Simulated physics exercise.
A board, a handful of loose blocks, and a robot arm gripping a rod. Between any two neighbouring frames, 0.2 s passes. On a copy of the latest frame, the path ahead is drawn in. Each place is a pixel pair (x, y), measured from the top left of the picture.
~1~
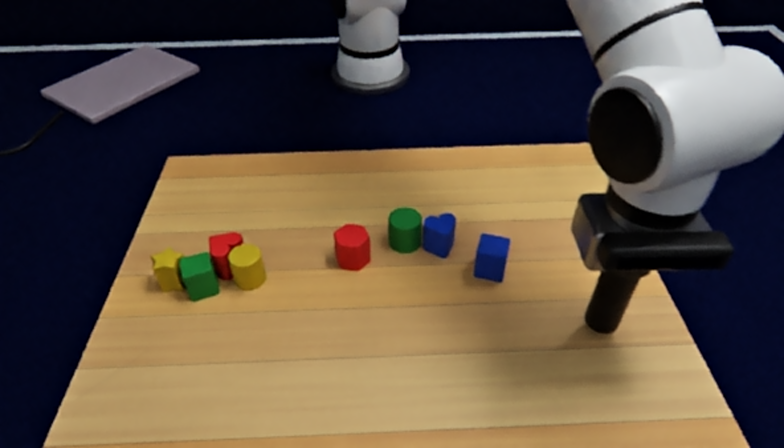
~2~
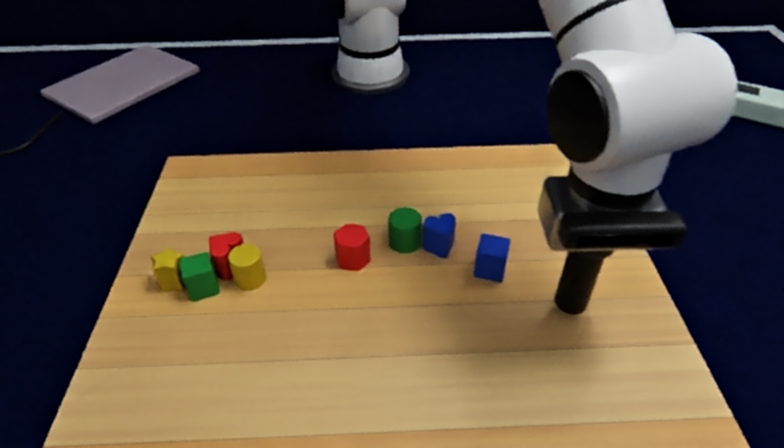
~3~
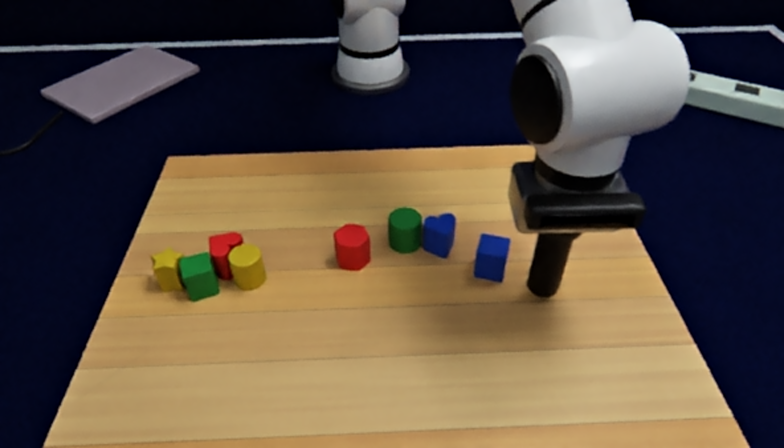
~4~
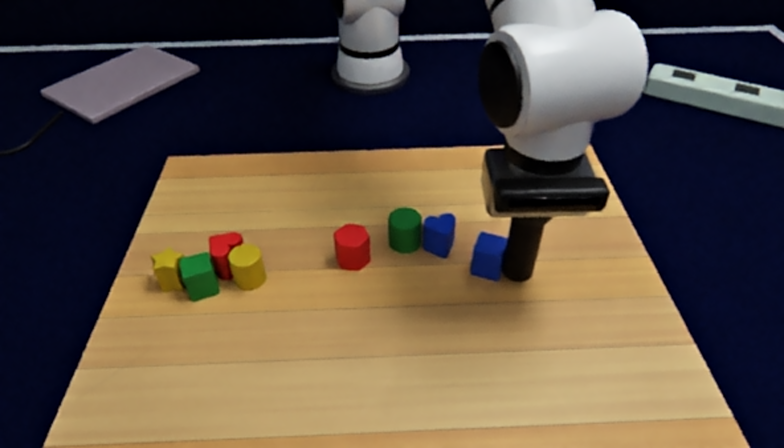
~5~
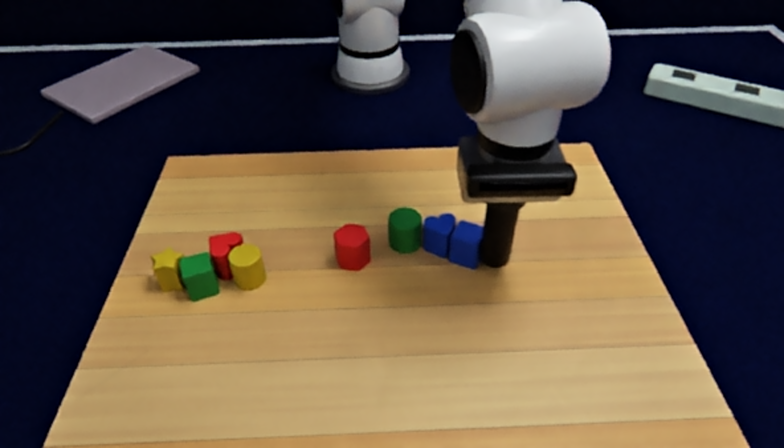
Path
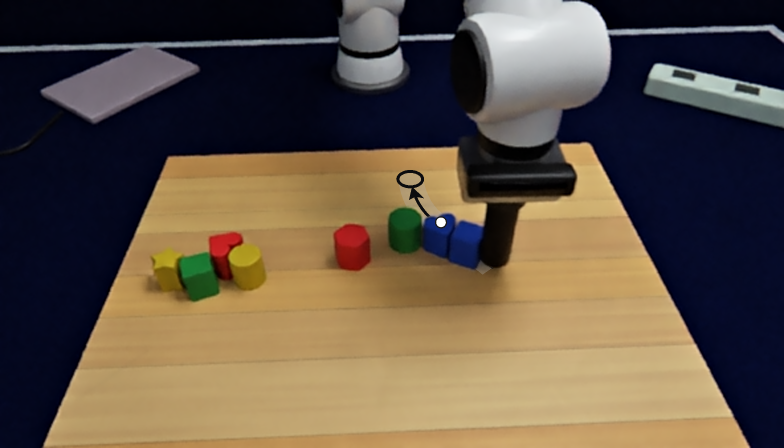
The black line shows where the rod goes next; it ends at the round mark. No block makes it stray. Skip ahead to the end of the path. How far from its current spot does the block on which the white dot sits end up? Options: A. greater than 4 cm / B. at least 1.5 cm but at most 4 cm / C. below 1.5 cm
I'll go with A - greater than 4 cm.
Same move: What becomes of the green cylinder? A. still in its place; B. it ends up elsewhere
That would be B.
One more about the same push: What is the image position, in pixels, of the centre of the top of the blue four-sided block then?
Located at (394, 185).
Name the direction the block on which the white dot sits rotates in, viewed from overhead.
Turns anticlockwise.
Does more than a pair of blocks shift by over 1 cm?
Final answer: Yes.
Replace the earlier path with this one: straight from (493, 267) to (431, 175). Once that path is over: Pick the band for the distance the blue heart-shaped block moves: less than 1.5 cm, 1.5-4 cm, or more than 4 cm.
Travel: 1.5-4 cm.
Drawn move, from (493, 267) via (454, 237) and (422, 209), ending at (410, 179); the dot is on the blue heart-shaped block.
On the path given first. One third of the way, rod at (454, 227); green cylinder at (371, 210); blue heart-shaped block at (402, 202), turned 15° anticlockwise; blue four-sided block at (428, 205), turned 15° anticlockwise.
Two thirds of the way, rod at (423, 199); green cylinder at (364, 210); blue heart-shaped block at (371, 191), turned 40° anticlockwise; blue four-sided block at (396, 186), turned 40° anticlockwise.
At the end, rod at (410, 169); green cylinder at (364, 210); blue heart-shaped block at (370, 191), turned 45° anticlockwise; blue four-sided block at (394, 185), turned 45° anticlockwise.
